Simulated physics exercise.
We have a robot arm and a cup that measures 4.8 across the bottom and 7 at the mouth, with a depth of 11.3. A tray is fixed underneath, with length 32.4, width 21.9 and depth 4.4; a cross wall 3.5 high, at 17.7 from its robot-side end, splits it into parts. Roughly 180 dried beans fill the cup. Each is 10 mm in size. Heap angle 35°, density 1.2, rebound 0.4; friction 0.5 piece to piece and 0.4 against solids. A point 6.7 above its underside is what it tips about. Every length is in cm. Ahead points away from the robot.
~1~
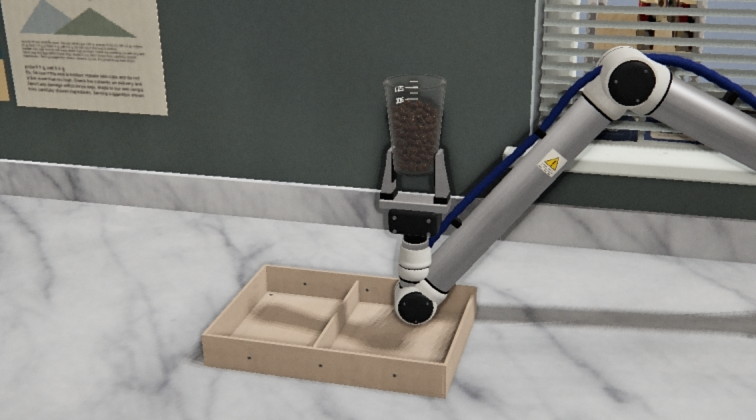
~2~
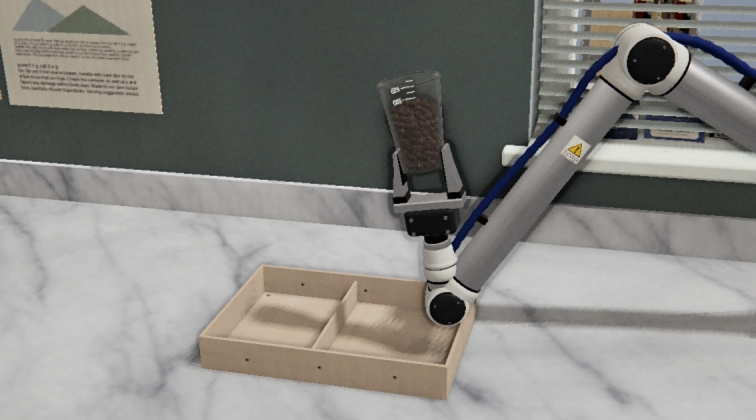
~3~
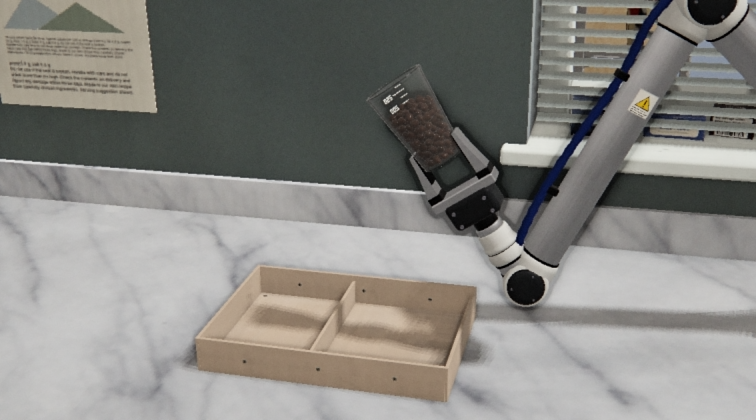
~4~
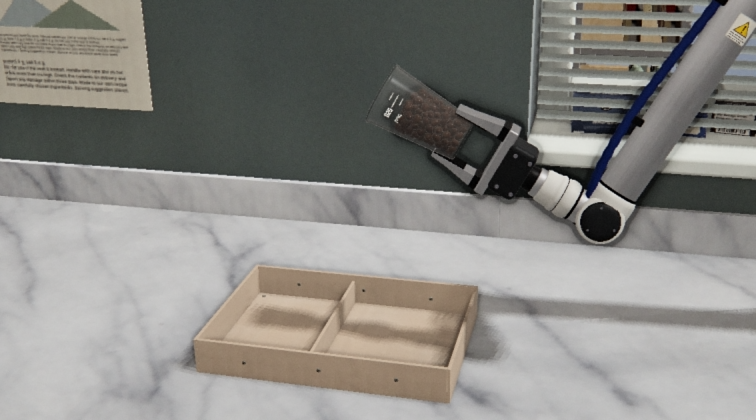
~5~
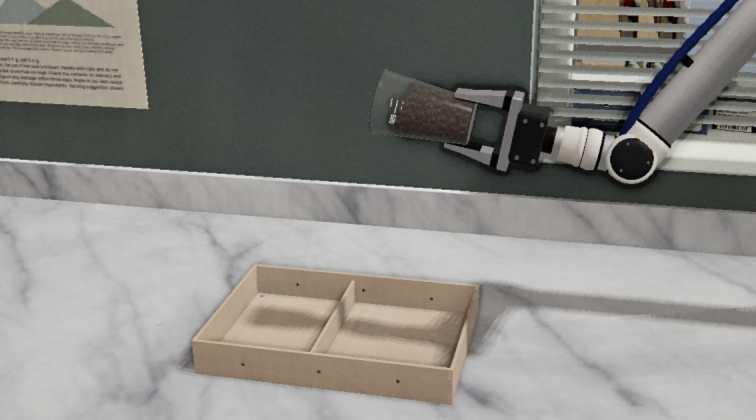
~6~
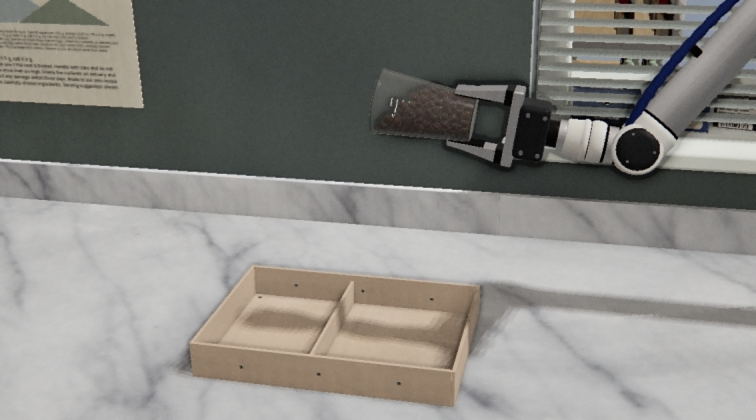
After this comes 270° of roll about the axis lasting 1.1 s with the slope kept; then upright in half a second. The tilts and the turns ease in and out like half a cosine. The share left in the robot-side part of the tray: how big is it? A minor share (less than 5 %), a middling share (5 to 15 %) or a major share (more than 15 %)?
A middling share.
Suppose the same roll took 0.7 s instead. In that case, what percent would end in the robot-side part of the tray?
Then roughly 5 per cent.
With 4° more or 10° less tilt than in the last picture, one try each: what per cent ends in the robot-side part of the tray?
Roughly 20 and 0 per cent.
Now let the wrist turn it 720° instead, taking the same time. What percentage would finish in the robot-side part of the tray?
I'd expect some 15 per cent.
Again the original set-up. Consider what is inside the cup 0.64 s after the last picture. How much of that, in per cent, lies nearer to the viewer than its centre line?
Around 60 percent.
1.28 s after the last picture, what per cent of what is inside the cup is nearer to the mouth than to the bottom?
Close to 35 per cent is in the half by the mouth.
Then, 0.64 s later, tipped 82°, highest piece 35 above the table; 174 in the cup, 2 in the robot-side part, 9 in flight or on a rim.
Then, 1.28 s later, tipped 58°, highest piece 34 above the table; 162 in the cup, 18 in the robot-side part, 5 in the far-side part.
Then, 1.80 s later, upright, highest piece 36 above the table; 162 in the cup, 17 in the robot-side part, 6 in the far-side part.
Then, 2.50 s later, upright, highest piece 35 above the table; 162 in the cup, 17 in the robot-side part, 6 in the far-side part.
At rest, 162 in the cup, 17 in the robot-side part, 6 in the far-side part. That is 9 % in the robot-side part of the tray.
